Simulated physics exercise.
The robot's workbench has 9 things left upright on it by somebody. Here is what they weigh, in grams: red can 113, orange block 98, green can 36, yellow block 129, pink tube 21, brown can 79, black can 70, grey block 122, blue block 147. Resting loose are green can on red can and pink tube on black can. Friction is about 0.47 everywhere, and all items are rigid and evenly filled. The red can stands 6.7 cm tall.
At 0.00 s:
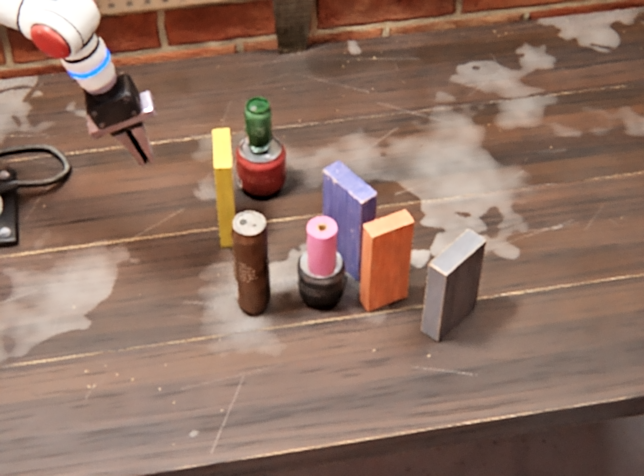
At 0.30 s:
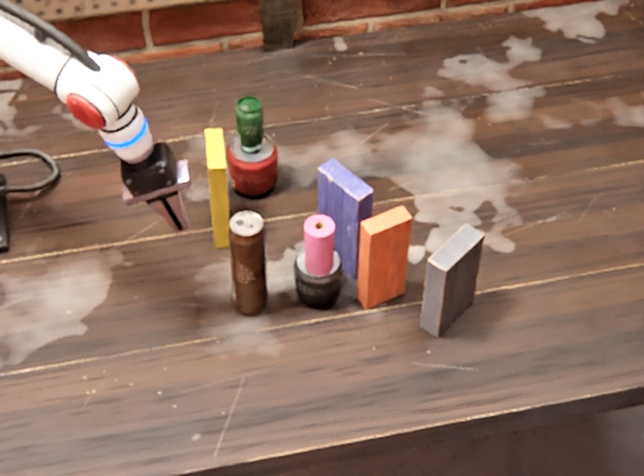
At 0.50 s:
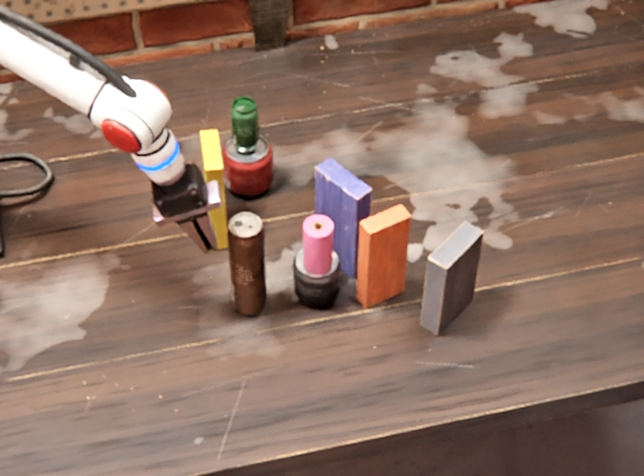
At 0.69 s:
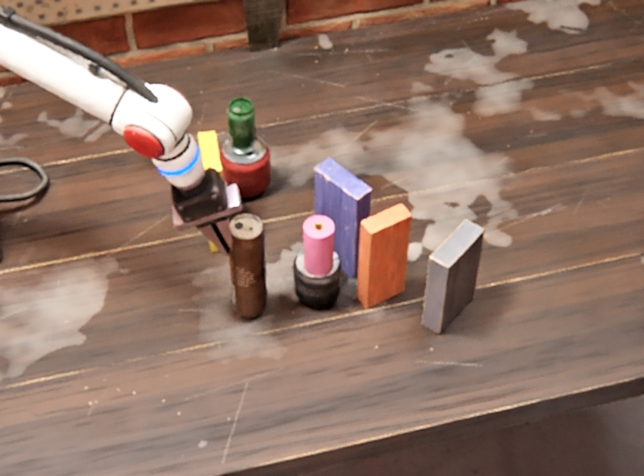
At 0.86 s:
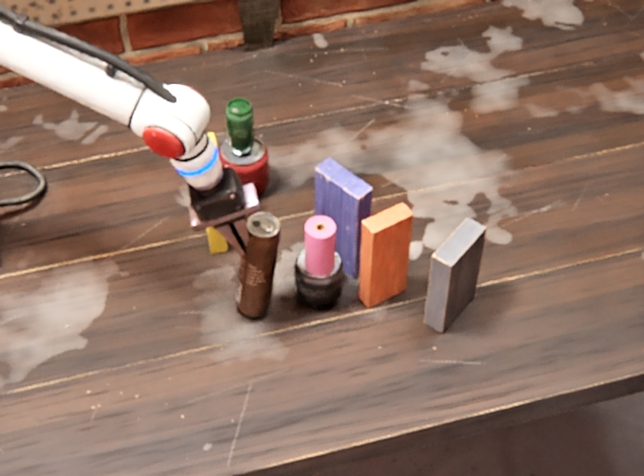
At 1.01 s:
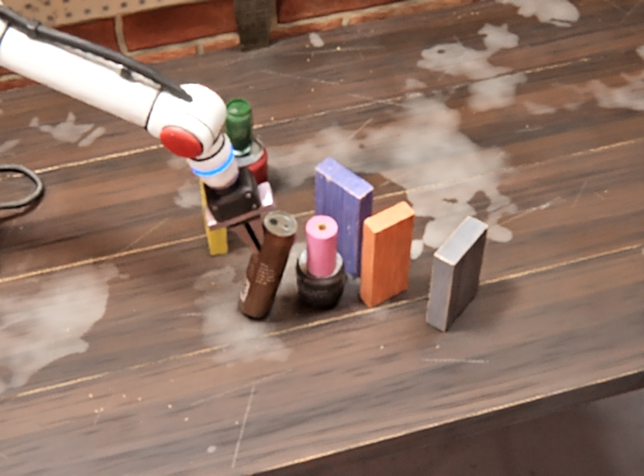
We see a robot arm move right and down past a yellow block among upright blocks and cans on a wooden table, then push the top of a brown can, which tilts slightly to the right toward stacked pink and black items.
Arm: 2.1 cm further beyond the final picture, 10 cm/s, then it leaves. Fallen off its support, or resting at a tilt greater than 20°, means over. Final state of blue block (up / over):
Up.
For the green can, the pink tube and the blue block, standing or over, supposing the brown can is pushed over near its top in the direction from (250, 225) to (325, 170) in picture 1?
Well, the green can is still standing up, the pink tube is still standing up and the blue block is knocked over.
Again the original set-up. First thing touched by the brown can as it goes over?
First thing hit: The pink tube.
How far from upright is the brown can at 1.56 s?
Roughly 30 degrees from upright.
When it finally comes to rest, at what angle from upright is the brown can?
In the end, 30 degrees or so off vertical.
Around 1.26 s, pink tube and brown can touch at 1.12 s; off upright brown can 25°, pink tube 16°.
Around 1.56 s, black can and brown can touch at 1.32 s; pink tube and orange block touch at 1.34 s; off upright brown can 31°, pink tube 25°.
Around 2.01 s, off upright brown can 31°, pink tube 25°.
At rest, past 20° or fallen, brown can and pink tube. Standing, yellow block, black can, red can, blue block, orange block, grey block and green can.
